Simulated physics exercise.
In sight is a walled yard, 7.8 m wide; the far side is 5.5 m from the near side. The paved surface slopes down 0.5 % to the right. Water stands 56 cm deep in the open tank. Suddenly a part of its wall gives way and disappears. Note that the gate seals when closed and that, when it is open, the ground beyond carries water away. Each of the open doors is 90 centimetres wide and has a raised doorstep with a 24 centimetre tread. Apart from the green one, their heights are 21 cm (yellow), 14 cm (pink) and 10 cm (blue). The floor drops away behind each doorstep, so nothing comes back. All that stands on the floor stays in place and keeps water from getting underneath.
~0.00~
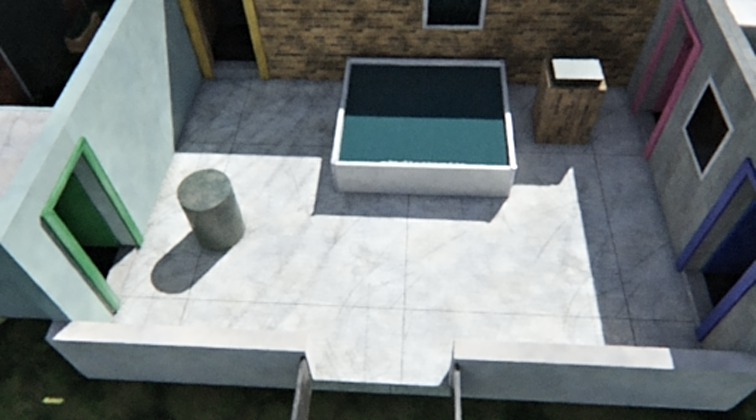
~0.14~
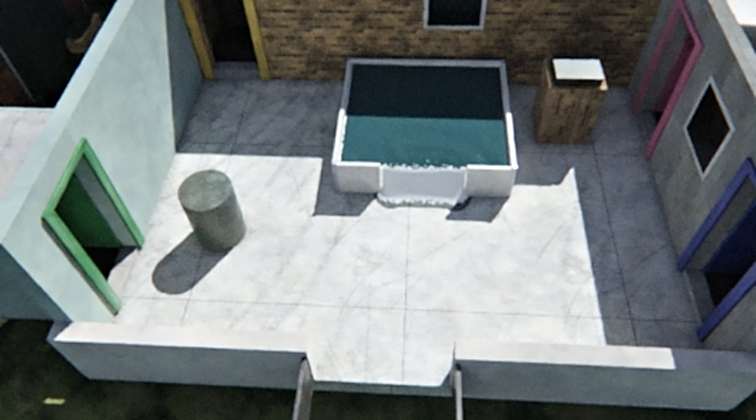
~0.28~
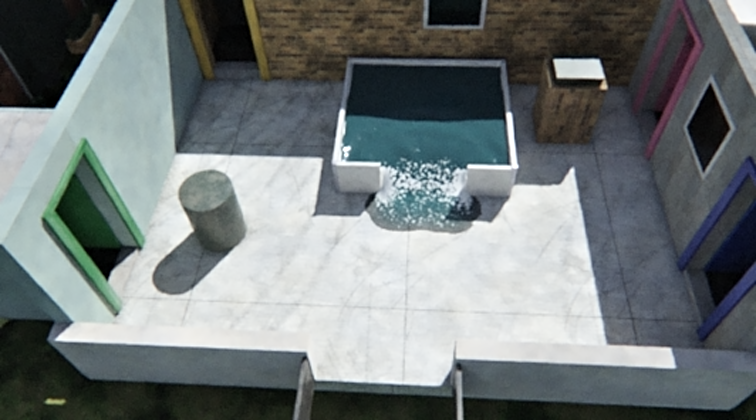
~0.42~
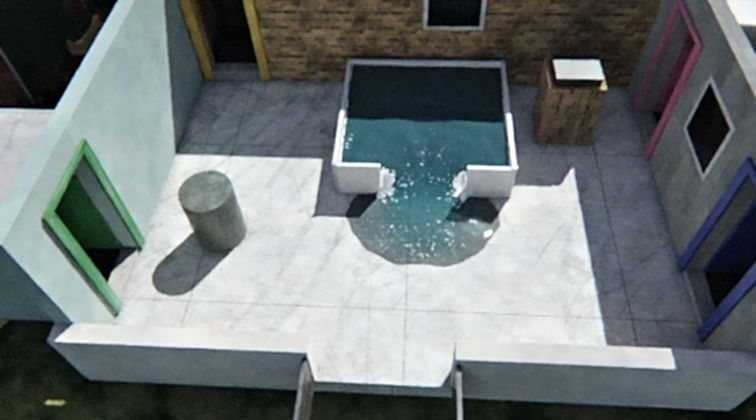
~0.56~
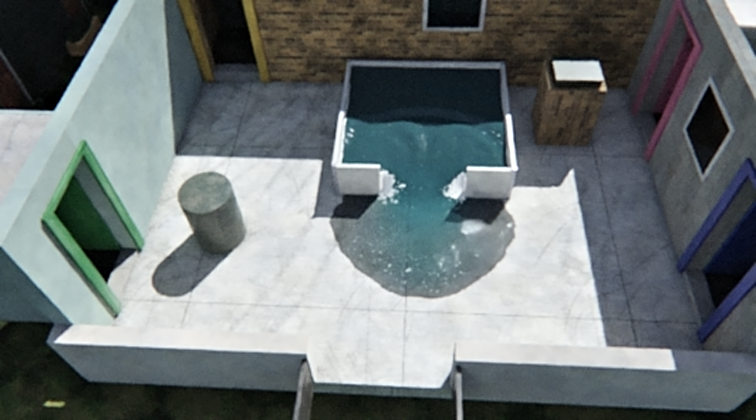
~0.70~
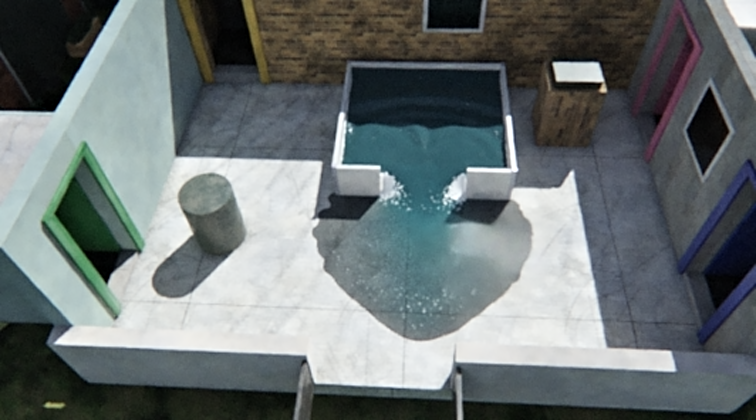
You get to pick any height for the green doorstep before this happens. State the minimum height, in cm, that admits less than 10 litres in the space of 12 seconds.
6.5 cm, roughly.
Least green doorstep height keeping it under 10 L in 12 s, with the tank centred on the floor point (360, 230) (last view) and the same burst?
In that case about 11.0 cm.
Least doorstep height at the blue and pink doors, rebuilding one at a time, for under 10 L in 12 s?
Roughly 13.5 cm for the blue door and roughly 7.5 cm for the pink door.
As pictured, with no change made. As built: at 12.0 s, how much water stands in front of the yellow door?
Lab note: Depth approx. 3.5 cm.
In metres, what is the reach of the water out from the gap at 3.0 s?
Front distance: Approx. 5.0 m.
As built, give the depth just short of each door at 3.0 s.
Depths in cm: Green 0, yellow 0, pink 0, blue 10.
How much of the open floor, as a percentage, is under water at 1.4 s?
Some 25 in a hundred.
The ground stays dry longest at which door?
Yellow.
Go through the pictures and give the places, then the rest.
The first frame shows the open tank at (424, 112) is whole and still, 56 cm deep; the green door at (101, 233) is dry.
In the second frame, the front is at (384, 203), 0.2 m from the gap at (423, 185); 0.2 m2 of floor is wet, 56 cm left at the back.
In the third frame, the front is at (387, 224), 0.7 m from the gap at (423, 185); 0.9 m2 of floor is wet, 56 cm left at the back.
In the fourth frame, the front is at (397, 259), 1.3 m from the gap at (423, 186); 2.1 m2 of floor is wet, 56 cm left at the back.
In the fifth frame, the front is at (399, 289), 1.7 m from the gap at (422, 187); 3.2 m2 of floor is wet, 56 cm left at the back.
In the sixth frame, the gap is at (423, 188), the front 2.4 m out at (416, 335); the back of the open tank holds 56 cm; the green door at (102, 238), 4.5 m from the gap, is still 3.0 m from the nearest water.
After 1.4 s water covers 25 % of the floor, deepest (34 cm) near (423, 204); it has not reached the green door.
After 3.0 s water covers 40 % of the floor, deepest (28 cm) near (697, 382); it has not reached the green door.
After 12.0 s water covers 95 % of the floor, deepest (12 cm) near (653, 184); 4 cm at the green door, 4 litres in over its 8 cm doorstep.
At the green door as built, the water arrived by 3.2 s and peaked near 10 cm at 4.2 s.
Run again over the same 12 s with other heights there, 13 litres in over 6 cm, 8 litres over 7 cm. The limit of 10 litres is kept from about 6.5 cm up.
